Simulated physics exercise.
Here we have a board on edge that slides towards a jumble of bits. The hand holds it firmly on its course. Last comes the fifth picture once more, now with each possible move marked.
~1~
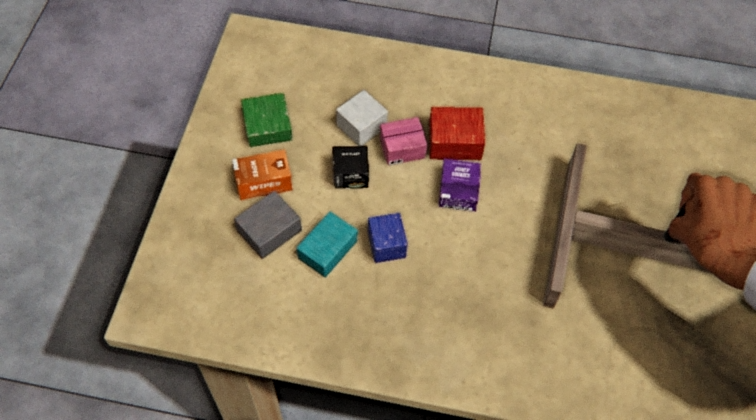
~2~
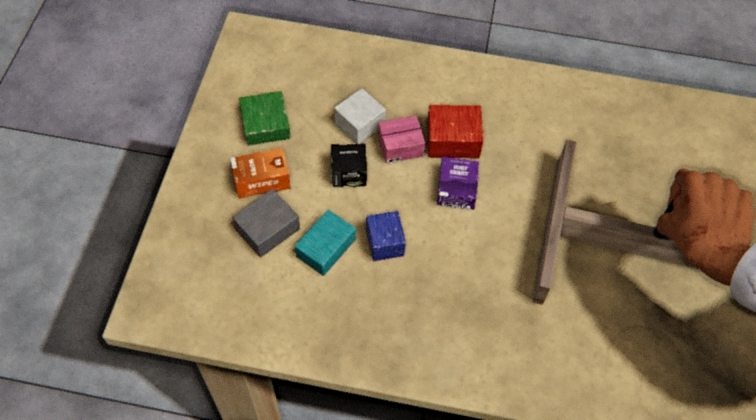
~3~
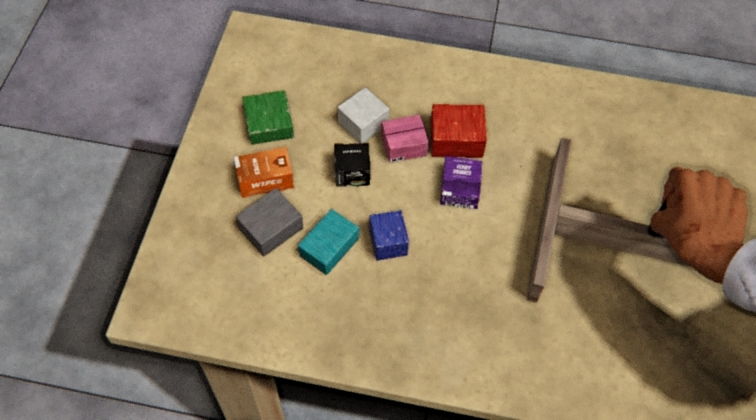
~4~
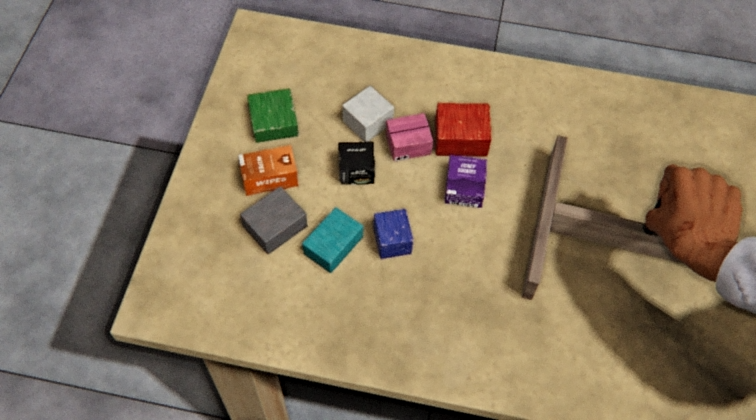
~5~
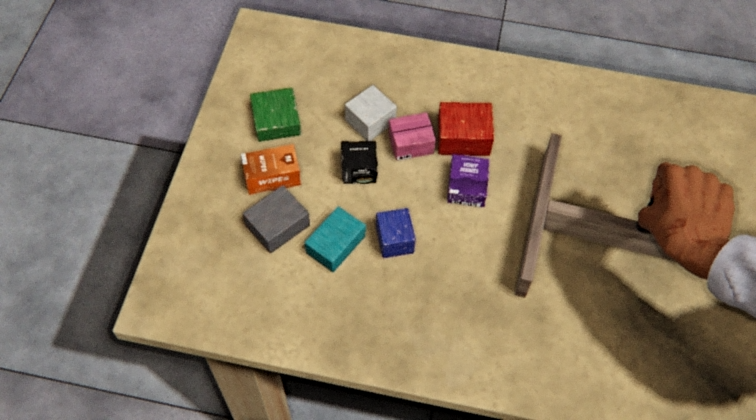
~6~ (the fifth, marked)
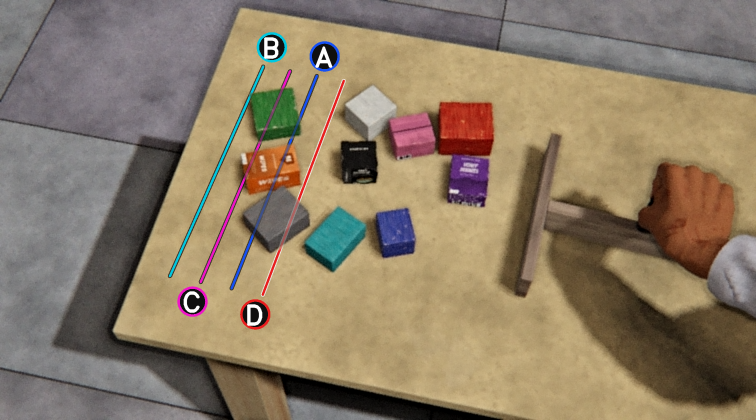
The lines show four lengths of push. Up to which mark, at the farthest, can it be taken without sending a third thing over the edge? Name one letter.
Stop at C.
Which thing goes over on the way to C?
It is the grey block.
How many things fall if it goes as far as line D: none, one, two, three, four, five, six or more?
In all, none.
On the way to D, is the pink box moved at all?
By then, yes.
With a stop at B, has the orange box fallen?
Yes.
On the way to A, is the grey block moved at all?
Yes.
On the copy, A at (277, 174); B at (220, 164); C at (249, 169); D at (306, 180).
On C. First, board (436, 183); red block (428, 112); pink box (389, 137).
Then, board (330, 164); orange box (231, 164); grey block (221, 210).
Finally, board (249, 149); grey block over the edge; green block (216, 90); one fallen.
By contrast, A is within the limit but short; B drops four; D is within the limit but short.
